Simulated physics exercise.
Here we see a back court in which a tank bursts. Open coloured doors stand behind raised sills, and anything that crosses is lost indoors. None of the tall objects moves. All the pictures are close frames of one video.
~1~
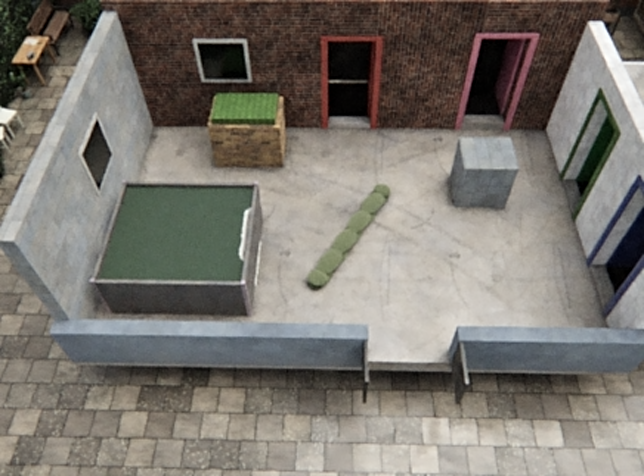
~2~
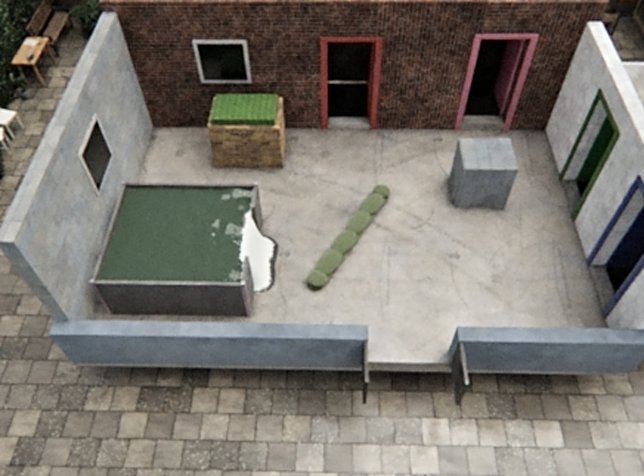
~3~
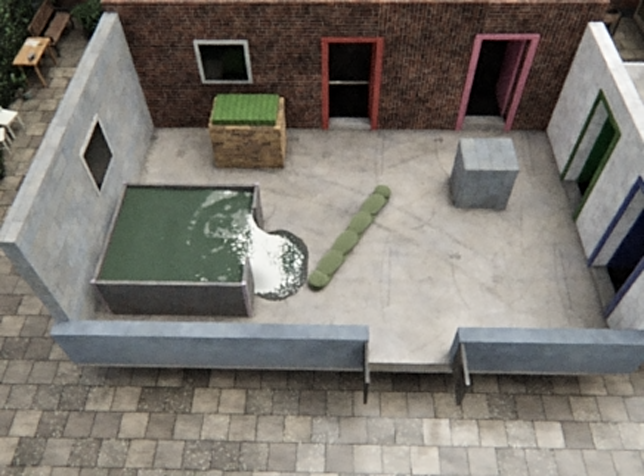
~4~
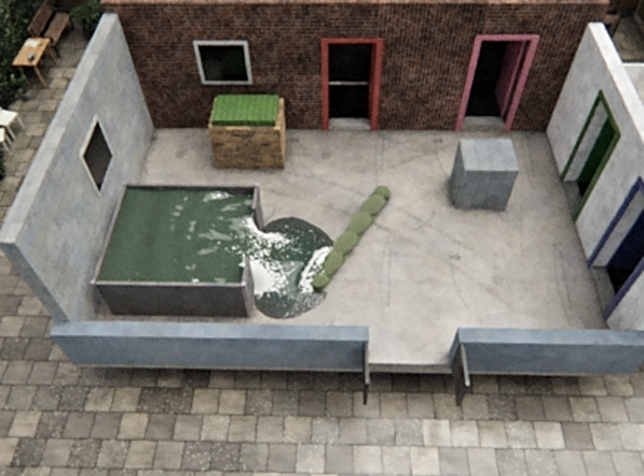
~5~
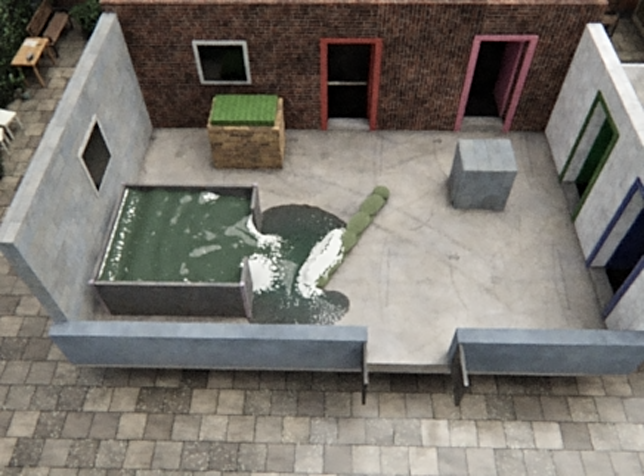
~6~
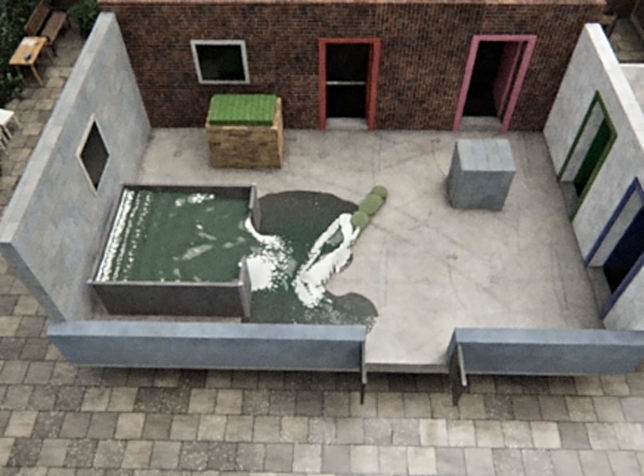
Dark green water breaks in white foam through the right side of a grey tank at the left of a walled back court, seen from high above by a still camera. A green-topped brick block, a diagonal hedge and a grey cube stand among red, pink, green and blue doorways. The water spreads right across the pale floor, reaches the hedge, and then runs past its lower end.
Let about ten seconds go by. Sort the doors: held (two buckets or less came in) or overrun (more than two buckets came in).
Sorted: Blue door overrun, pink door held, red door overrun, green door overrun.
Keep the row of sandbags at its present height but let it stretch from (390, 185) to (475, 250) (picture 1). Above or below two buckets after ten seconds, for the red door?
Check - red door: Within limit.
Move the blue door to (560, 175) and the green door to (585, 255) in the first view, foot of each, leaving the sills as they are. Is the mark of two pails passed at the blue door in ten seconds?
The blue door is swamped.
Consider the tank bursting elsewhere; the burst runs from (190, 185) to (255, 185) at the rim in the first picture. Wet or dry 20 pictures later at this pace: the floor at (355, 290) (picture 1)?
Verdict: Clear.
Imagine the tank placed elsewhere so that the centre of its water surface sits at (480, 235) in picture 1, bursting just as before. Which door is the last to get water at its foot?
It's the red door, in my view.
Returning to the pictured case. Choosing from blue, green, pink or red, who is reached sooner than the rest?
It's the red-painted one.
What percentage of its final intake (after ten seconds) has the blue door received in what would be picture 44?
By then roughly 85 percent of the ten-second total is in.
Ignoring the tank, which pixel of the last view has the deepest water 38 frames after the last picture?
(303, 272).
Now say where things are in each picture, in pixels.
In the first picture, the water tank at (181, 232) is whole and still.
In the second picture, the front is at (267, 241), out from the gap at (252, 254).
In the third picture, water pours out at (253, 255) and has run to (301, 247).
In the fourth picture, the front is at (331, 245), out from the gap at (253, 256).
In the fifth picture, water pours out at (252, 256) and has run to (346, 230).
In the sixth picture, water pours out at (250, 255) and has run to (367, 325).
A moment on, water covers 30 % of the floor; the blue door not reached, the pink door not reached, the red door not reached, the green door not reached.
Next, water covers 55 % of the floor; the blue door not reached, the pink door wet at the sill, nothing in, the red door over two buckets in, the green door not reached.
Then, water covers 75 % of the floor; the blue door over two buckets in, the pink door wet at the sill, nothing in, the red door far over two buckets in, the green door under two buckets in.
Later, water covers 80 % of the floor; the blue door over two buckets in, the pink door wet at the sill, nothing in, the red door far over two buckets in, the green door over two buckets in.
In the end, water covers 95 % of the floor; the blue door far over two buckets in, the pink door wet at the sill, nothing in, the red door far over two buckets in, the green door far over two buckets in.
